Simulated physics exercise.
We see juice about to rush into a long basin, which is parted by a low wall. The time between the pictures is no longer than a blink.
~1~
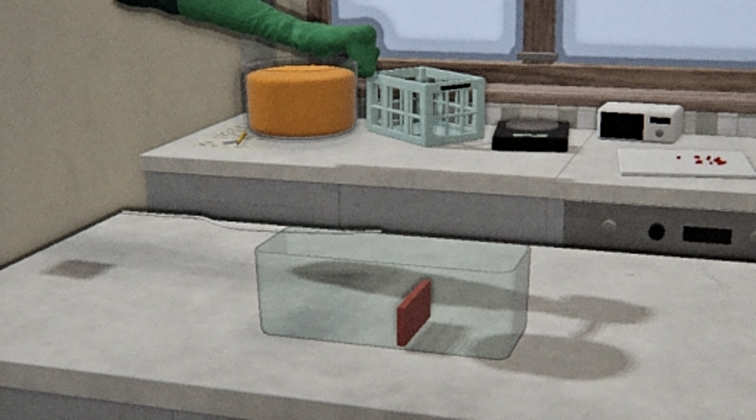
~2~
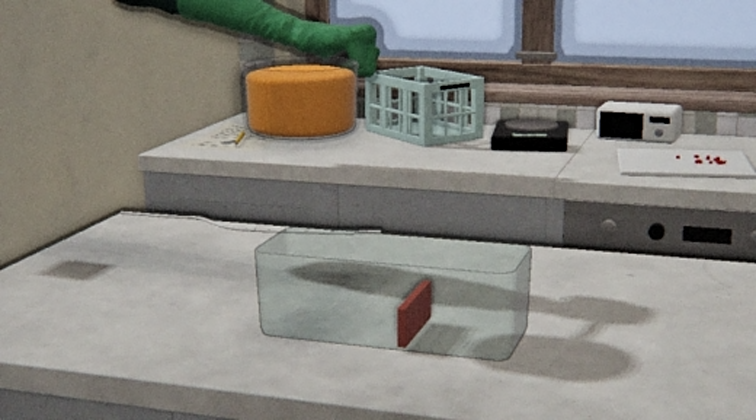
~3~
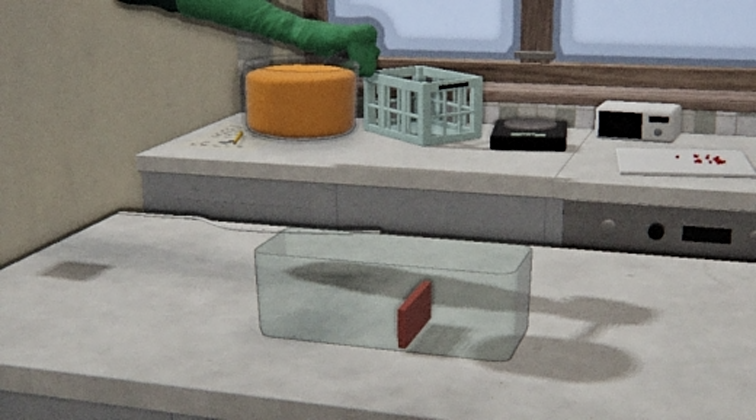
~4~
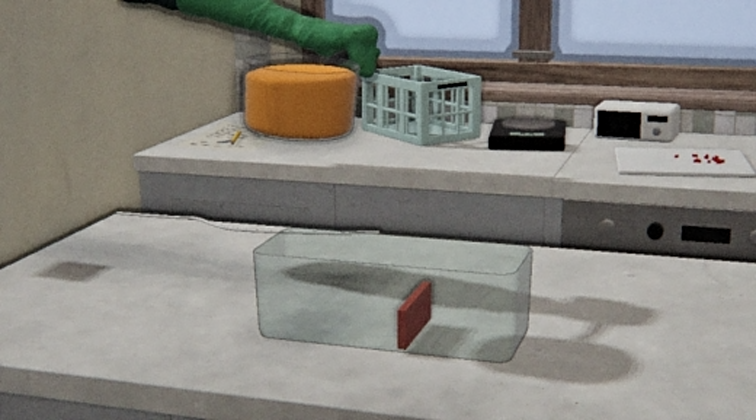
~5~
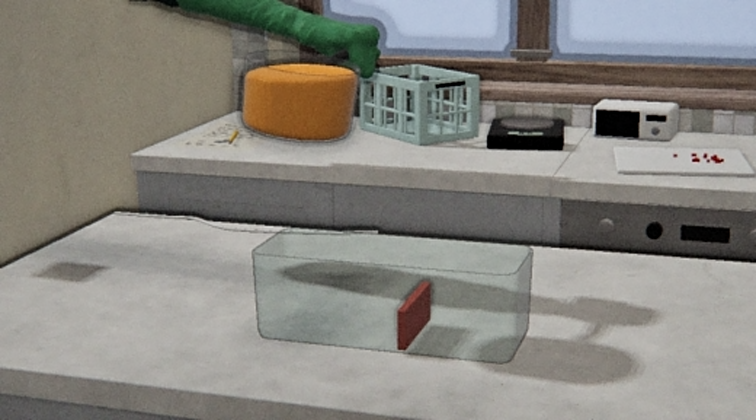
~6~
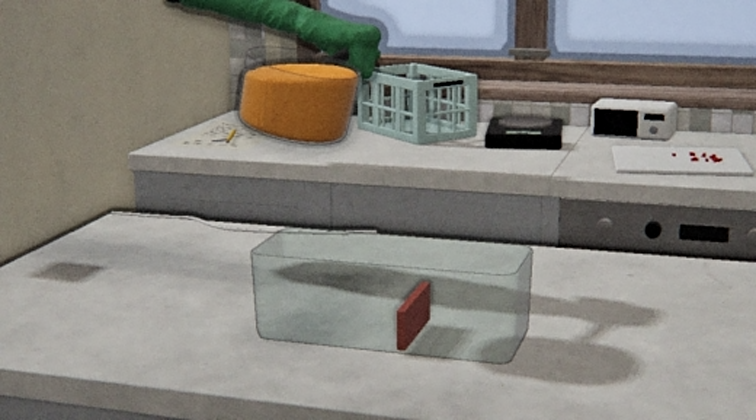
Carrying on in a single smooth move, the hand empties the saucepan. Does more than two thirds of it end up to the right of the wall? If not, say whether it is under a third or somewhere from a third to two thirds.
No, a third to two thirds does.
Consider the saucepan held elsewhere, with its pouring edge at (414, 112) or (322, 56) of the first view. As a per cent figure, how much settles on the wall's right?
Near 75 in a hundred first, near 15 in a hundred second.
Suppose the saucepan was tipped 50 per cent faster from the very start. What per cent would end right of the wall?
Roughly 35 percent.
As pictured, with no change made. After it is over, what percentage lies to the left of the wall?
Around 45 %.
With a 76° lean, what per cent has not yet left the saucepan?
Looks like roughly 50 percent is still held.
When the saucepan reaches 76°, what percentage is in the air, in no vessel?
About 35 per cent.
A moment on, the saucepan is tipped on its side and 52 per cent is still to pour, 3 is left of the wall and 8 right of it.
Next, the saucepan is tipped right over and 6 per cent is still to pour, 29 is left of the wall and 54 right of it.
Then the saucepan is tipped right over and 0 per cent is still to pour, 44 is left of the wall and 53 right of it.
Later the saucepan is tipped right over and 0 per cent is still to pour, 45 is left of the wall and 53 right of it.
Finally, 45 per cent lies left of the wall, 53 right of it and 2 outside.
